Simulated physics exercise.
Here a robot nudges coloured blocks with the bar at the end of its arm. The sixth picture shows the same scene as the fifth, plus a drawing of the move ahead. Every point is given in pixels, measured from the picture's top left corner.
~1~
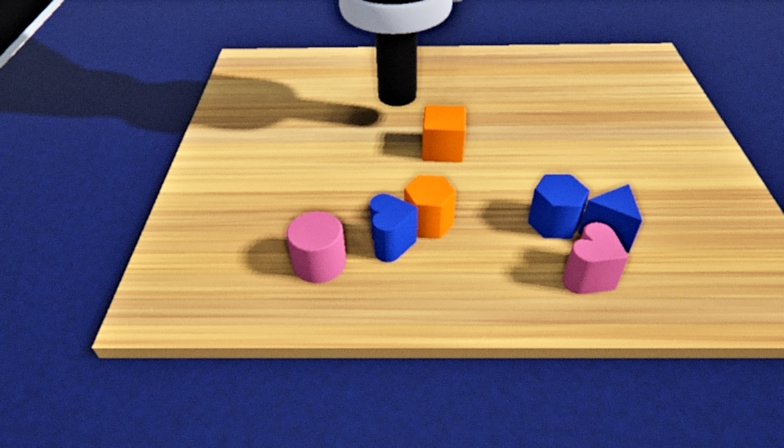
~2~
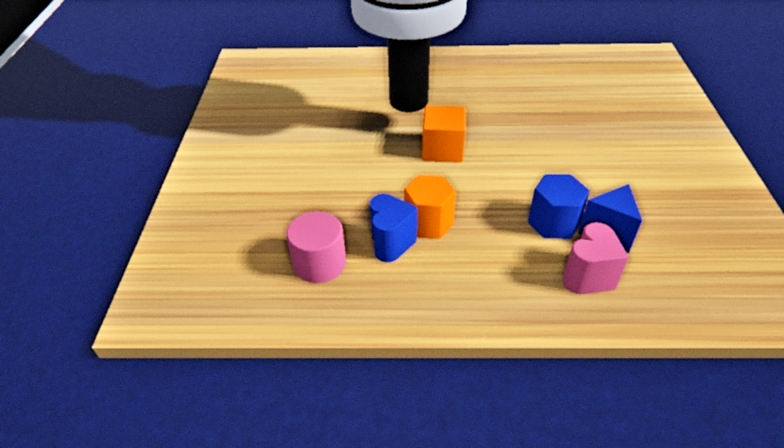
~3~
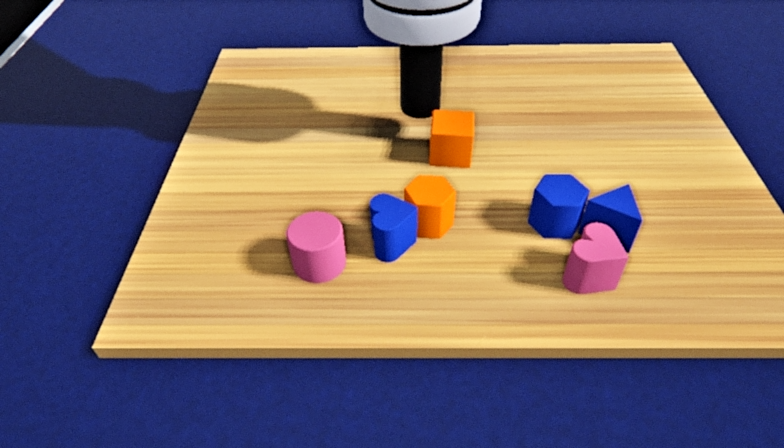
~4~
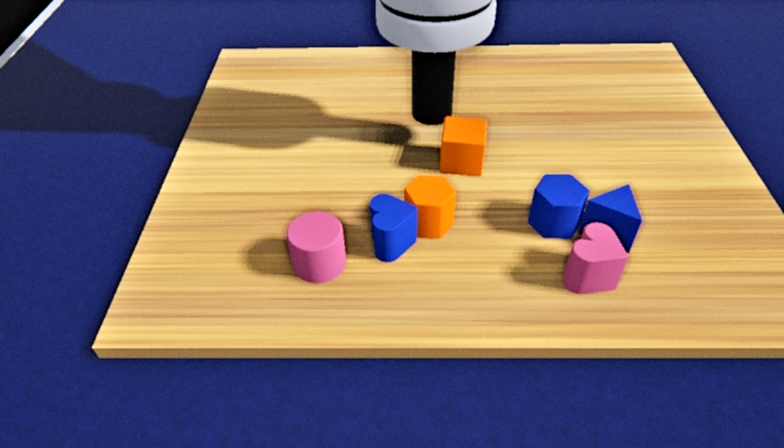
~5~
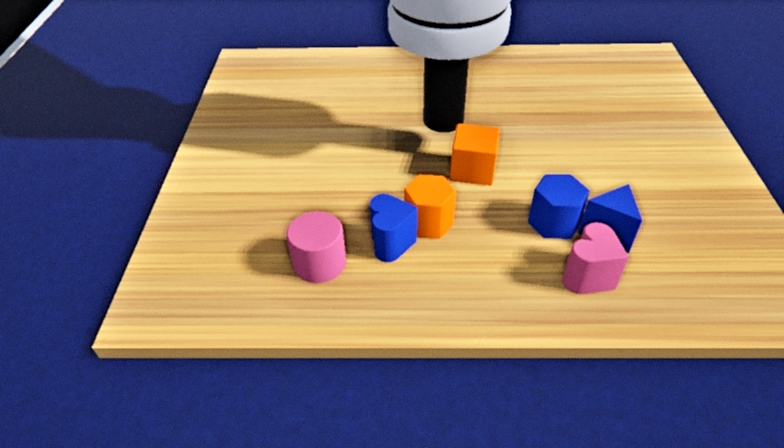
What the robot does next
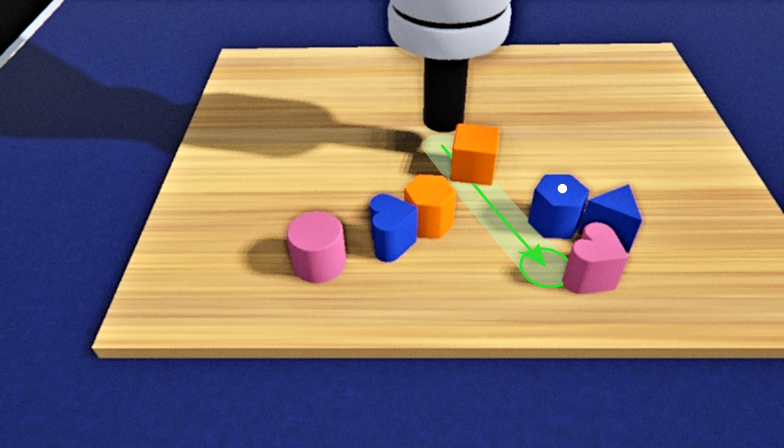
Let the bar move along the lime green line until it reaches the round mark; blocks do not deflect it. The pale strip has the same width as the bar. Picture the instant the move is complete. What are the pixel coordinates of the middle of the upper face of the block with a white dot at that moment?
Around (640, 206).
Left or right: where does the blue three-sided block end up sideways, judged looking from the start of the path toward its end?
The blue three-sided block goes left.
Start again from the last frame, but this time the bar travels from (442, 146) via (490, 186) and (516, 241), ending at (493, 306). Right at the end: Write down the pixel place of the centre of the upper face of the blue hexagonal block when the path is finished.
Most likely (622, 237).
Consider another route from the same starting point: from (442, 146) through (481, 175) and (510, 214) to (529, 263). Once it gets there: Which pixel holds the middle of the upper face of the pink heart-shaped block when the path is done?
Answer: (654, 284).
Drawn move, straight from (442, 146) to (546, 267); the dot is on the blue hexagonal block.
What follows on the original path. One third of the way, bar (475, 157); orange four-sided block (521, 169), turned 30° anticlockwise; blue hexagonal block (570, 192).
Two thirds of the way, bar (511, 197); orange four-sided block (561, 188), turned 100° anticlockwise; blue hexagonal block (617, 203), turned 50° clockwise; blue three-sided block (661, 214), turned 45° anticlockwise.
At the end, bar (553, 242); orange four-sided block (578, 200), turned 125° anticlockwise; blue hexagonal block (640, 206), turned 45° clockwise; pink heart-shaped block still; blue three-sided block (685, 216), turned 45° anticlockwise.
